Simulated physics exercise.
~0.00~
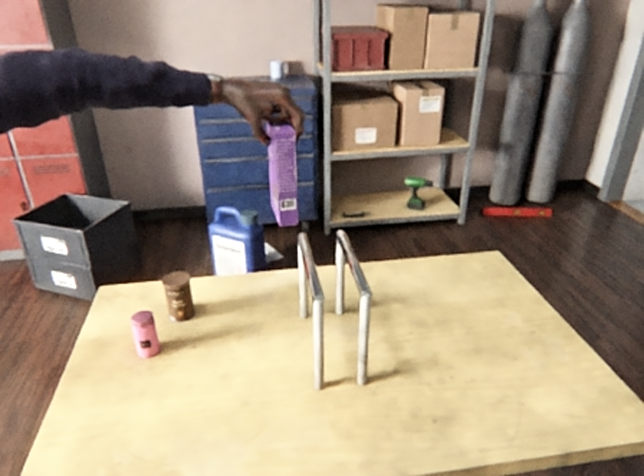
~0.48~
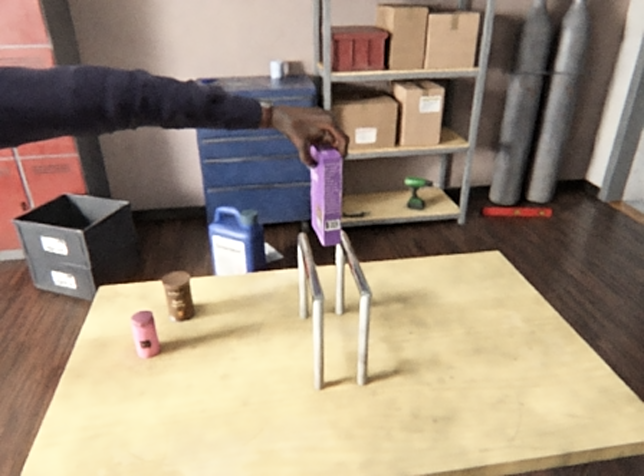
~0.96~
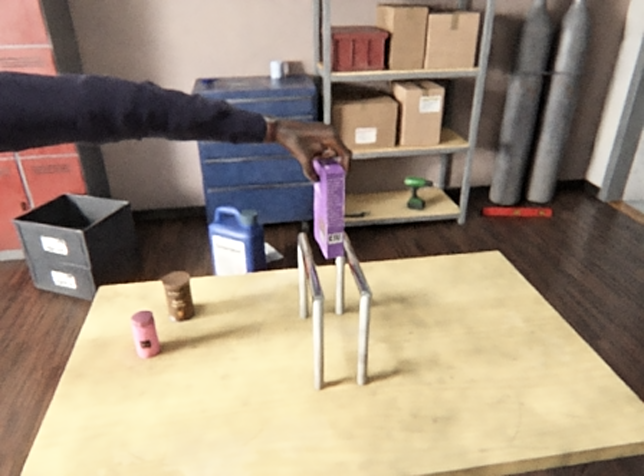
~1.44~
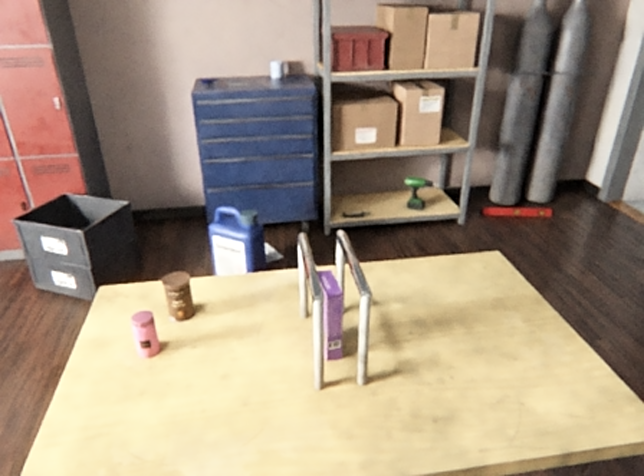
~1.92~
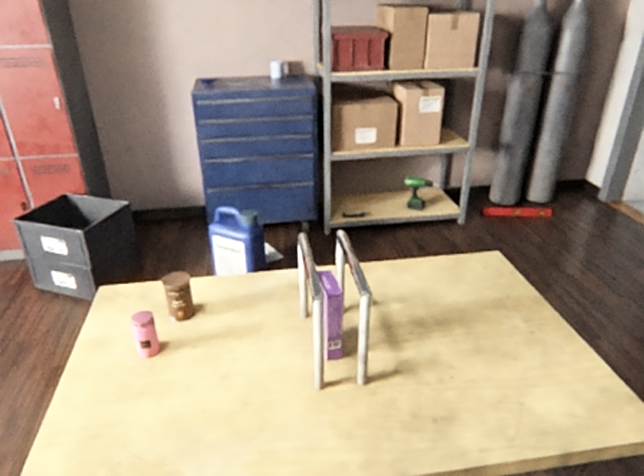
In a workshop, a hand releases a purple packet between two metal rails onto the table.
